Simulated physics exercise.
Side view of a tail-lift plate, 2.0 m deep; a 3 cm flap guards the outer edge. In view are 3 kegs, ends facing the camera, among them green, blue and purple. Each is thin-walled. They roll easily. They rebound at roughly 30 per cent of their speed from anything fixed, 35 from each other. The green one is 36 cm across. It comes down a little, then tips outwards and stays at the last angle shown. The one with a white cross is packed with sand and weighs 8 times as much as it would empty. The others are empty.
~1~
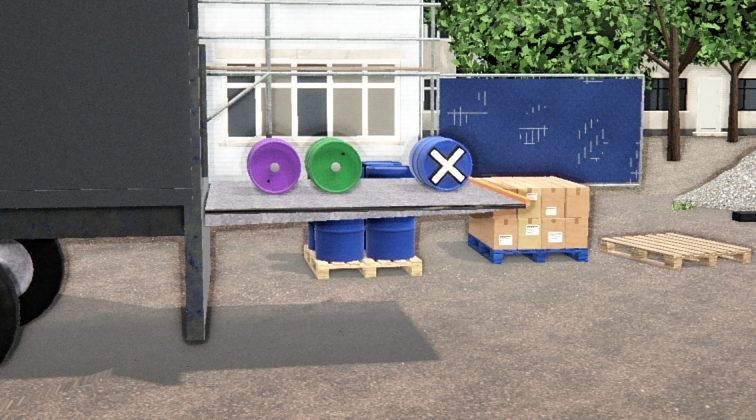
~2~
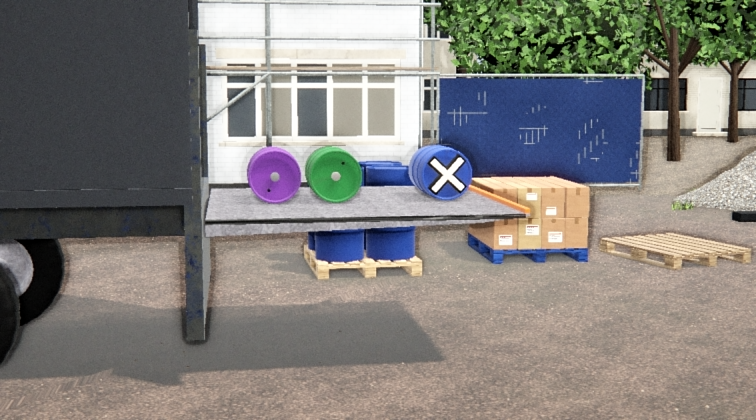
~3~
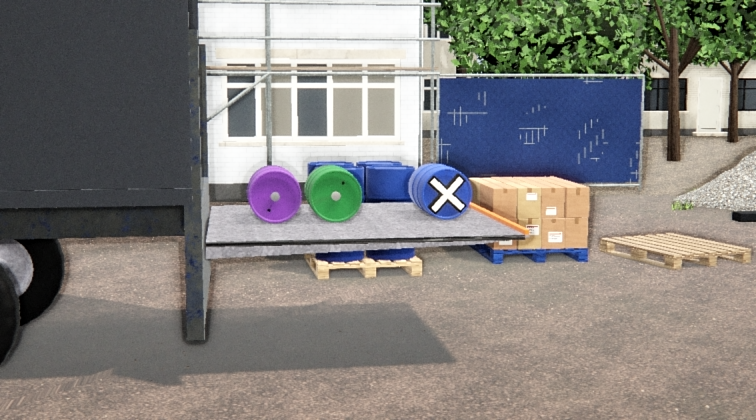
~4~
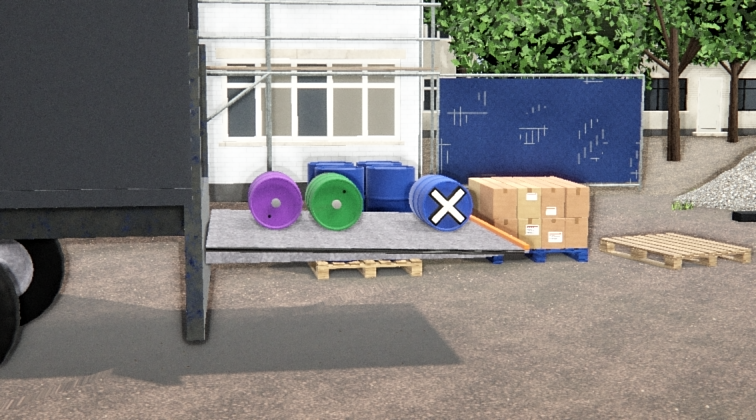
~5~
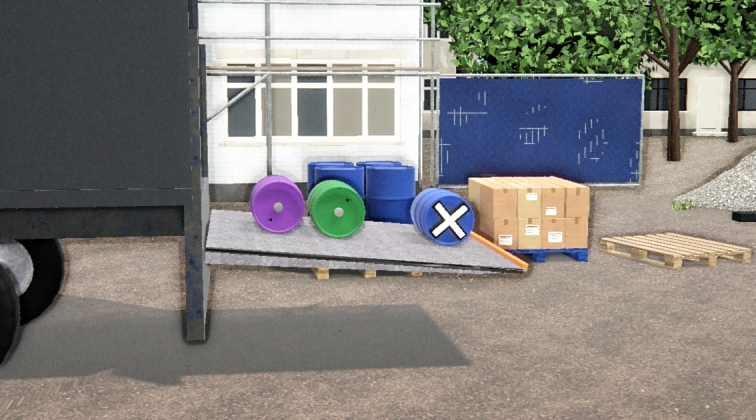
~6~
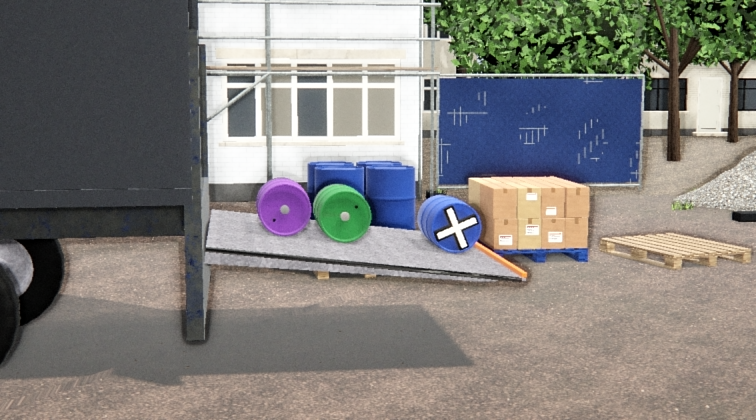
A tail-lift plate carrying purple, green and blue kegs lowered beside stacked boxes and blue barrels, then its right end tilted downward, and the kegs rolled slightly to the right along it.
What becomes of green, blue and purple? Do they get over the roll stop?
The green keg stays on the plate, the blue stays on the plate, the purple remains on the lift.
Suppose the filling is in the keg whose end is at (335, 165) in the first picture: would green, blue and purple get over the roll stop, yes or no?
Then green yes, blue yes, purple yes.
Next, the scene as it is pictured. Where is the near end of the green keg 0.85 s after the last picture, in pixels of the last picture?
Around (406, 223).
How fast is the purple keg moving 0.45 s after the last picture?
Roughly 0.5 m/s.
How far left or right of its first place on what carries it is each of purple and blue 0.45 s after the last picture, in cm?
Purple 20 right, blue 25 right.
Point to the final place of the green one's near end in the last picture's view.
Around (442, 227).
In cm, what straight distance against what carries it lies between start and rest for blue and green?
Blue 30, green 70.
Another 0.45 s on from the last picture, green is on the plate, 90 cm from the stop, rolling right; blue is on the plate, 10 cm from the stop, rolling right; purple is on the plate, 130 cm from the stop, rolling right; 0 gone from the plate.
Another 0.85 s on from the last picture, green is on the plate, 65 cm from the stop, rolling right; blue is on the plate, 5 cm from the stop; purple is on the plate, 105 cm from the stop, rolling right; 0 gone from the plate.
In the end (1.35 s after the last picture), green is on the plate, 40 cm from the stop; blue is on the plate, 5 cm from the stop; purple is on the plate, 75 cm from the stop; 0 gone from the plate.
